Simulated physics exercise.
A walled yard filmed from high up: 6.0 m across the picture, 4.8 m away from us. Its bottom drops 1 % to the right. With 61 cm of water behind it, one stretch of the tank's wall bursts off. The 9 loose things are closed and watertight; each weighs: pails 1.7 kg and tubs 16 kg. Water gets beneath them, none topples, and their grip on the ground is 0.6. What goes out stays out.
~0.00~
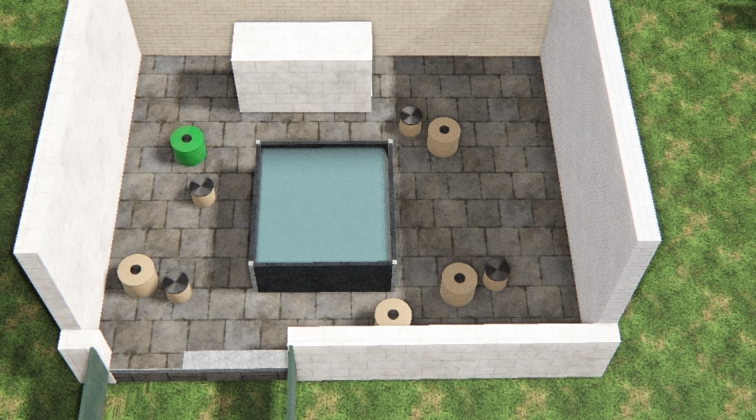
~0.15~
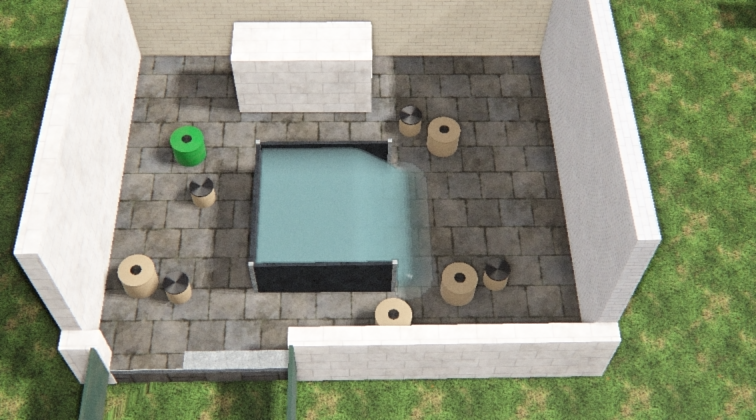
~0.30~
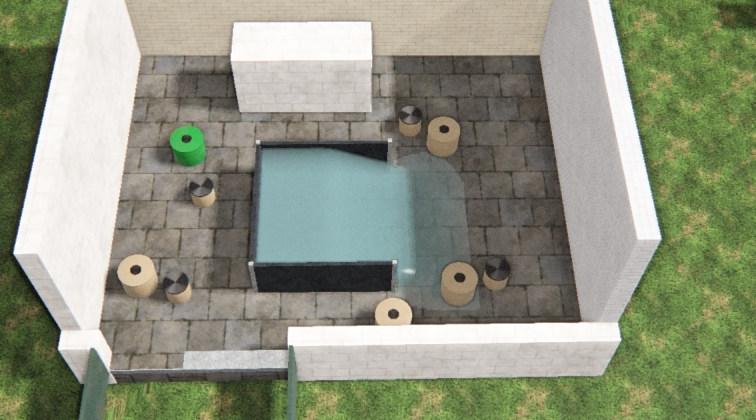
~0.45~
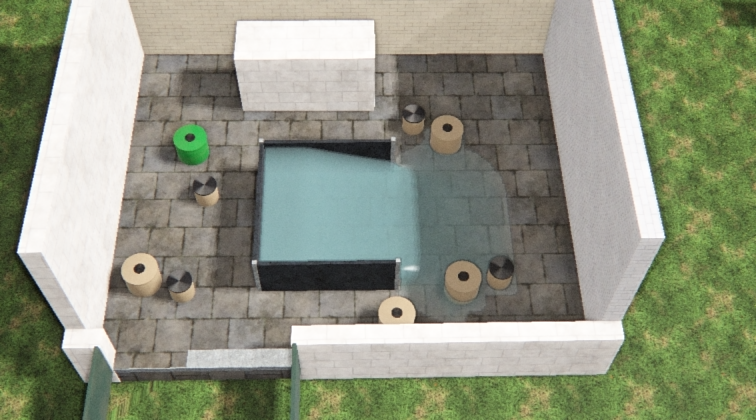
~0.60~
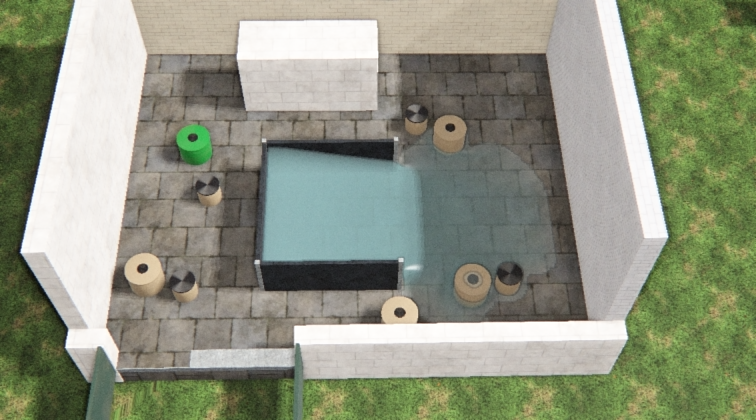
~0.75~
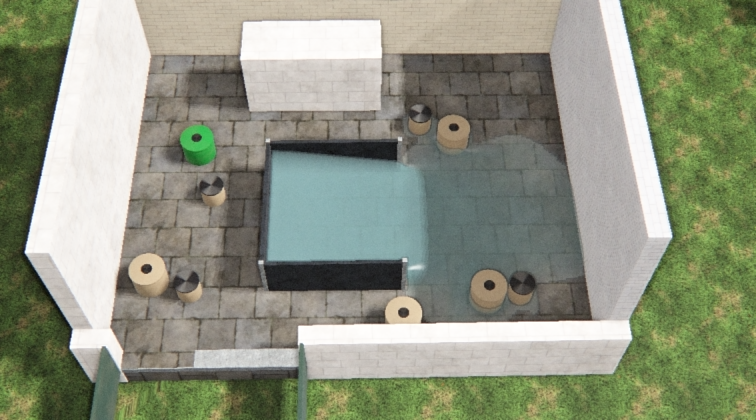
A tank of water in a walled yard lost its right side, and the water spread across the paving to the right, shifting two of the tubs and pails there slightly.
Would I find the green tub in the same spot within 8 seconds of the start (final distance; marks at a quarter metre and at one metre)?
Green tub barely shifts.
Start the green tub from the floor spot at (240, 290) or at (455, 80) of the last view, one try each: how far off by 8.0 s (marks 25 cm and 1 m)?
In turn: It holds its place; it ends far away.
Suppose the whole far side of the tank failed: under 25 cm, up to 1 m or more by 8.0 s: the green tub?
In that case the green tub gets carried off.
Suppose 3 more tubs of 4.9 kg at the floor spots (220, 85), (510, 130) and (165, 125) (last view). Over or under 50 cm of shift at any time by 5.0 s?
In turn: Less, past it, less.
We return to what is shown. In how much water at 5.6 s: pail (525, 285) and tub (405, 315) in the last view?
Roughly 8 and 4 cm.
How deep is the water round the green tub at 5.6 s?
About 0 cm.
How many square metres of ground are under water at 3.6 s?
About 17 m2.
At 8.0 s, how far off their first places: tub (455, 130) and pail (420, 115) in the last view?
In that order: 60 cm, 80 cm.
After 1.6 s the green tub is near (196, 138), 0.0 m from its start, aground; 0 of 9 are out; 2 afloat.
After 3.6 s the green tub is near (196, 138), 0.0 m from its start, aground; 0 of 9 are out; 3 afloat.
After 5.6 s the green tub is near (196, 138), 0.0 m from its start, aground; 0 of 9 are out; 3 afloat.
After 8.0 s the green tub is near (196, 138), 0.0 m from its start, aground; 0 of 9 are out; 3 afloat.
